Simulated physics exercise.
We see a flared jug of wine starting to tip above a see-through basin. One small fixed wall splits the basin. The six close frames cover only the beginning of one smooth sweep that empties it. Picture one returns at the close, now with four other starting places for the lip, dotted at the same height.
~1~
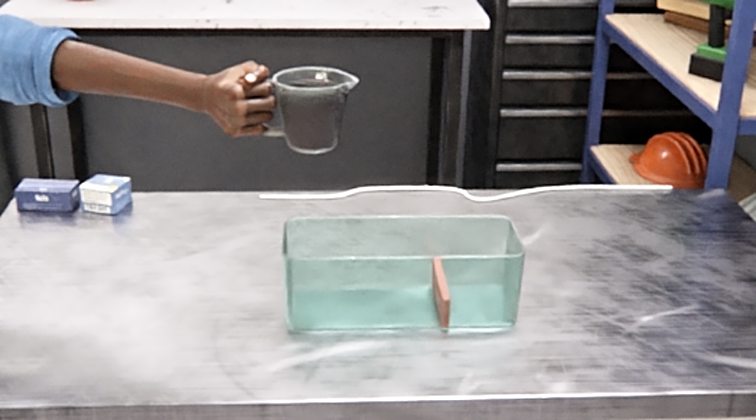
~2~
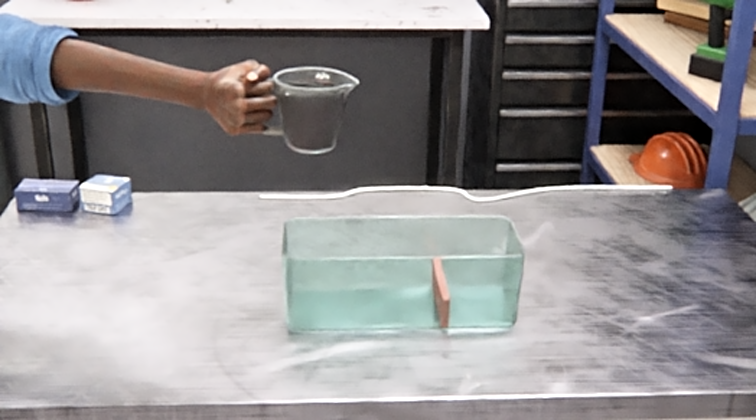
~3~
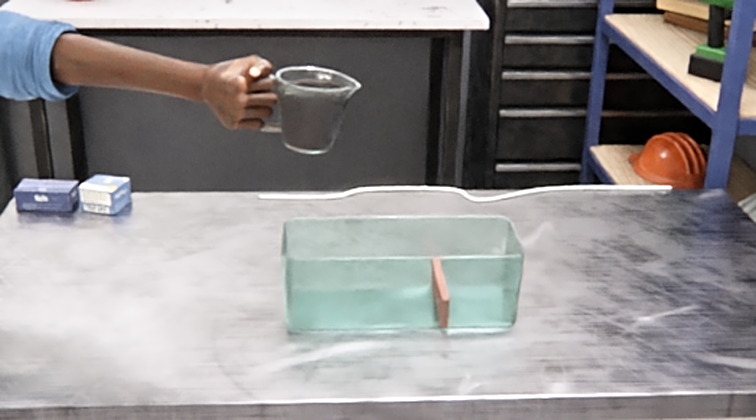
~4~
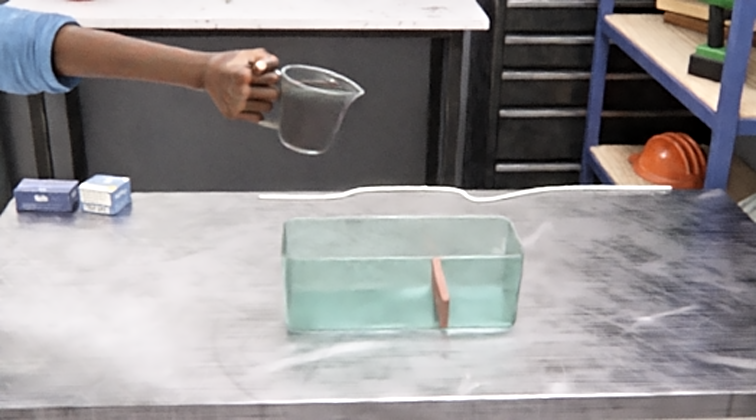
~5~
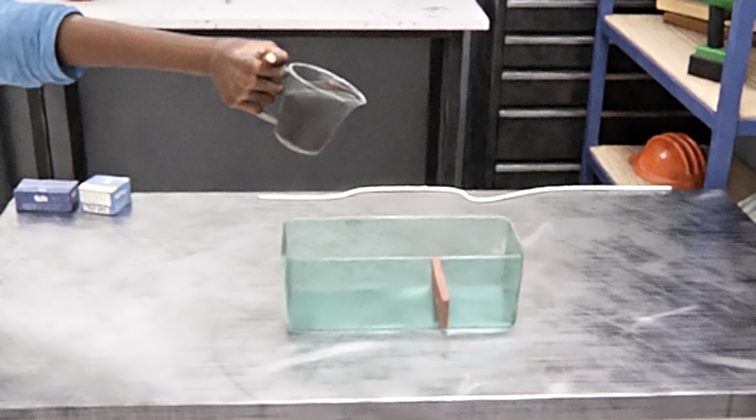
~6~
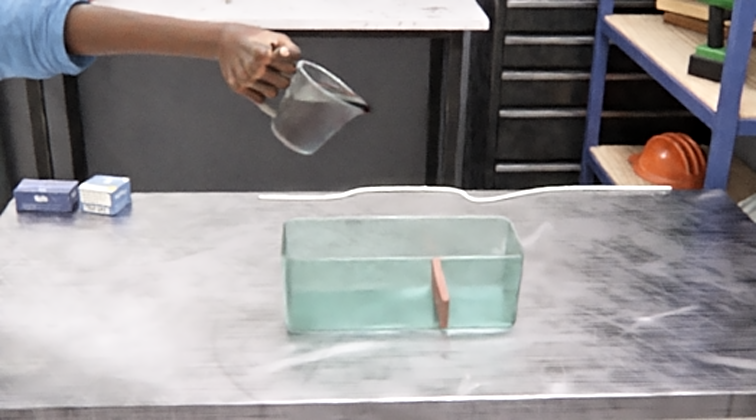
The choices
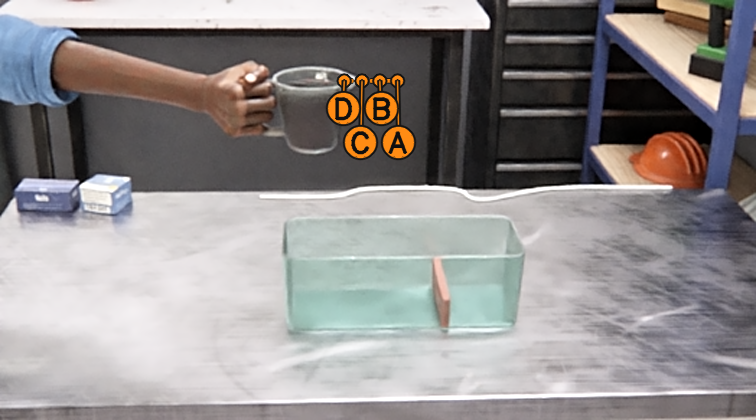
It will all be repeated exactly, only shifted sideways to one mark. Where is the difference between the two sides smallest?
Go for A.
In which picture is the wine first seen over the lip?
In picture 6.
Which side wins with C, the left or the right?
More ends on the left.
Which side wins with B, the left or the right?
The left one.
In orange, A at (397, 80); B at (379, 80); C at (362, 80); D at (344, 80).
With A, about 52 % ends left of the wall and 46 % right of it.
With B, about 88 % ends left of the wall and 9 % right of it; 4 % is lost outside.
With C, about 93 % ends left of the wall and 5 % right of it; 3 % is lost outside.
With D, about 89 % ends left of the wall and 8 % right of it; 3 % is lost outside.
